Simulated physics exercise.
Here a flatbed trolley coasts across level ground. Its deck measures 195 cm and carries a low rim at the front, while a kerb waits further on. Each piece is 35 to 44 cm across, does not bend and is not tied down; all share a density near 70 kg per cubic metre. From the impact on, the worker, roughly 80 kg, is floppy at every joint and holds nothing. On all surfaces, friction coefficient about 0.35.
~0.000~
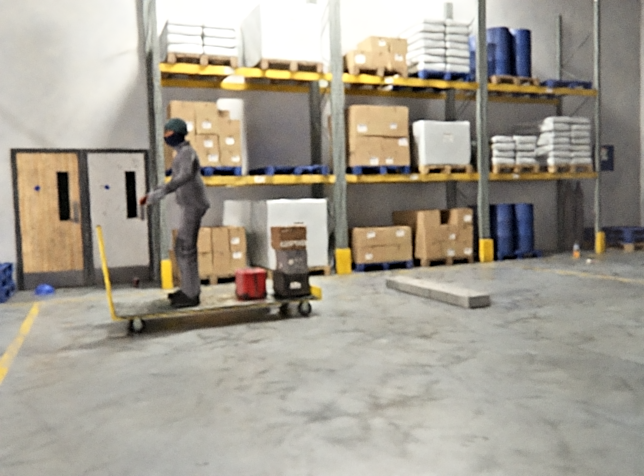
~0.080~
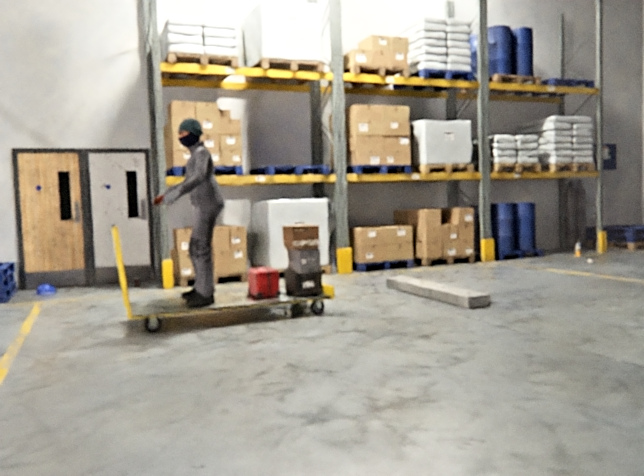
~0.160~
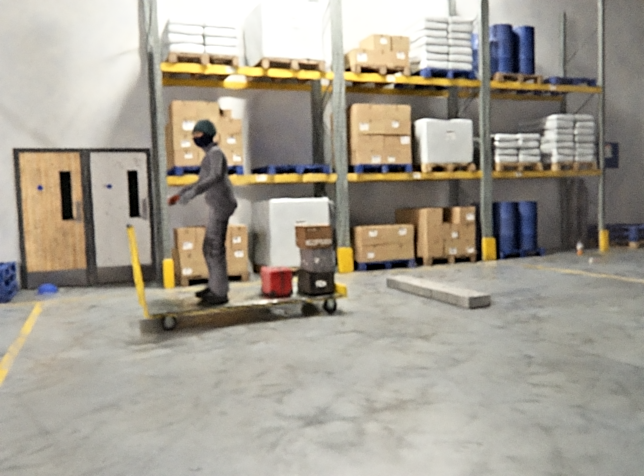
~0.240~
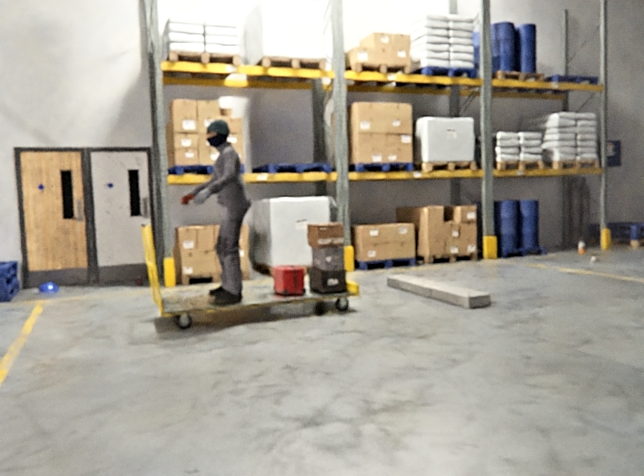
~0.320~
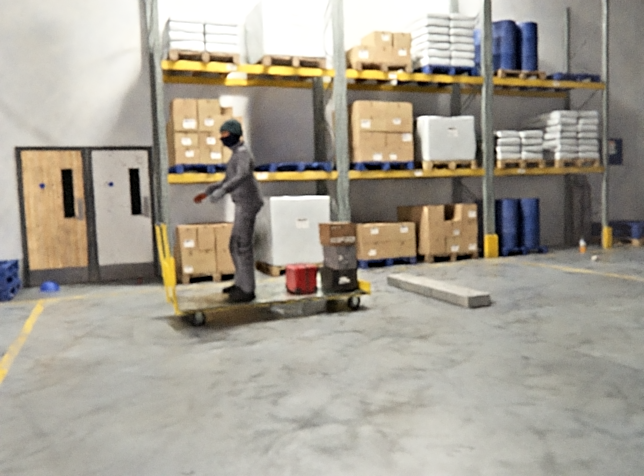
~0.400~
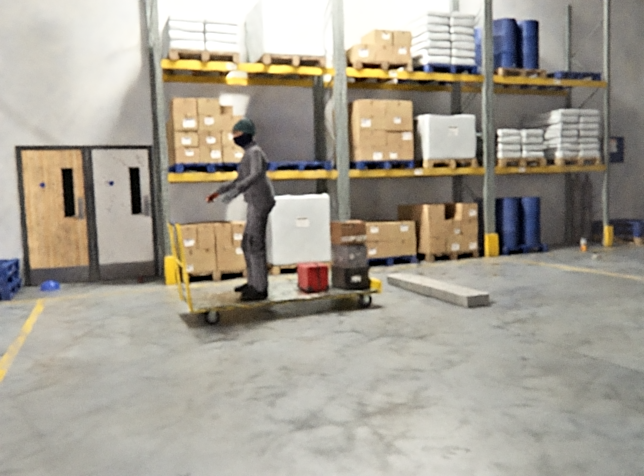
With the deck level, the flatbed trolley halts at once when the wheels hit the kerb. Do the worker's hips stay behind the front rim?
It is left on the deck.
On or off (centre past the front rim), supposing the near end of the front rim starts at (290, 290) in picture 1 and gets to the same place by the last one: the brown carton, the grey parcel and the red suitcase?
Then the brown one is past the rim, the grey one is past the rim and the red one is past the rim.
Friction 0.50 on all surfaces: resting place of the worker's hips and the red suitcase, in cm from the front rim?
In that case the hips end 10 cm behind the rim and the red item 40 cm behind it.
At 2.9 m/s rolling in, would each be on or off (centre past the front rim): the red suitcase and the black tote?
In that case the red one would stay put and the black one would stay put.
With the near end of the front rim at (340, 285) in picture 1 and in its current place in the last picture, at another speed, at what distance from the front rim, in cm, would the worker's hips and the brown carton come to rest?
Hips 40 behind, brown 50 past.
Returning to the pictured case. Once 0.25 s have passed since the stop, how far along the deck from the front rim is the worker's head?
The head is some 90 cm back from the front rim.
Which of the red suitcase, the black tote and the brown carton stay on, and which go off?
Red: Still aboard; black: Still aboard; brown: No longer aboard.
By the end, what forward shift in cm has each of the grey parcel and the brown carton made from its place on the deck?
The grey one ends 70 cm ahead of its place and the brown one 165 cm ahead.
Impact comes at 0.86 s.
After 1.41 s the worker's hips are 18 cm behind the rim, near (414, 248) in the last picture's view.
After 1.86 s the worker's hips are 11 cm behind the rim, near (419, 250) in the last picture's view.
When all is still (2.6 s), past the rim, grey parcel and brown carton; behind it, black tote, red suitcase and the worker's hips.
